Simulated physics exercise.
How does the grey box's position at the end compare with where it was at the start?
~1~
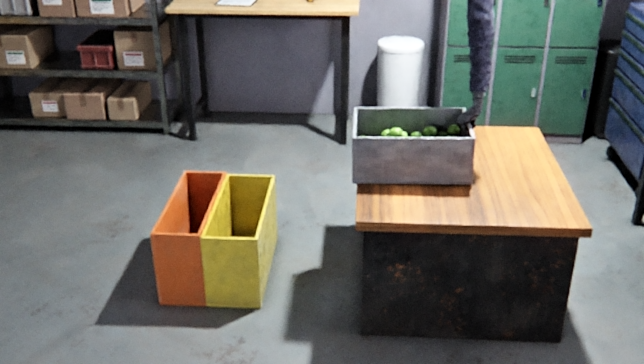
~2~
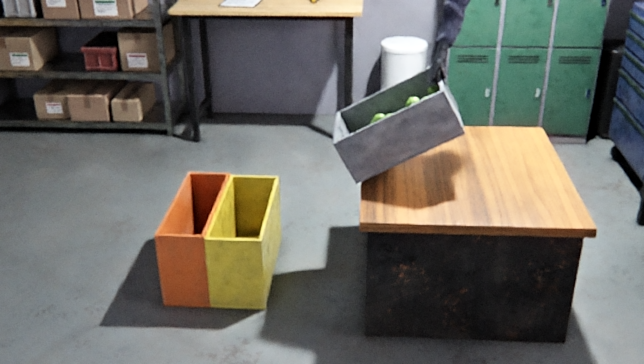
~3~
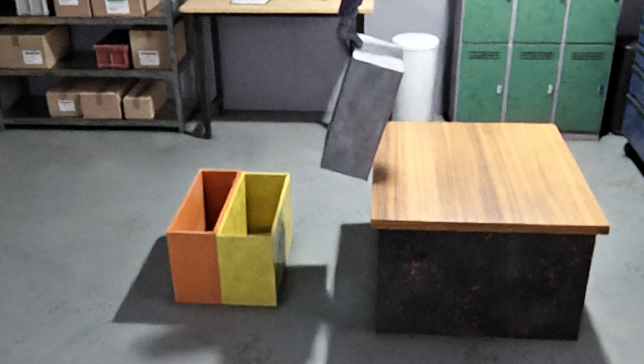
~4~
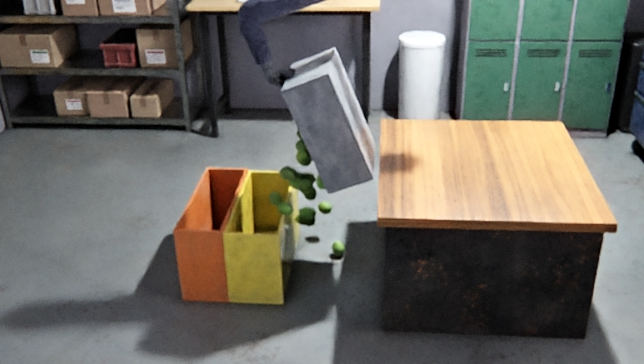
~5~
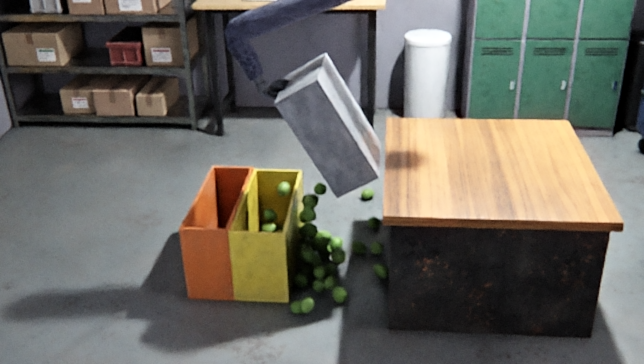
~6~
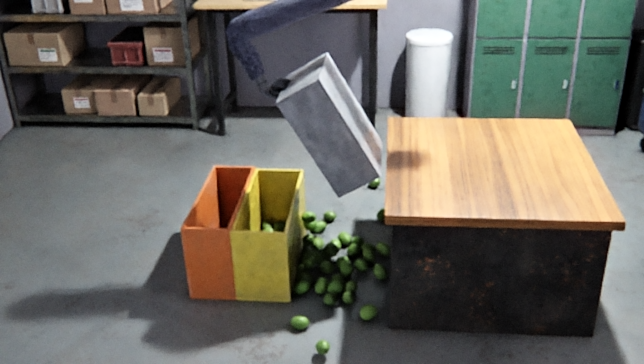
At the start the grey box sat upright on top of the bench. By the end it was farther left, held steeply tipped in the air by the dark arm, just off the bench's left end.
A grey box of small green pieces was lifted off a wooden-topped bench by a dark arm, swung left and tipped over, spilling them downward. Some landed in the yellow tote, but most ended up on the floor between it and the bench.
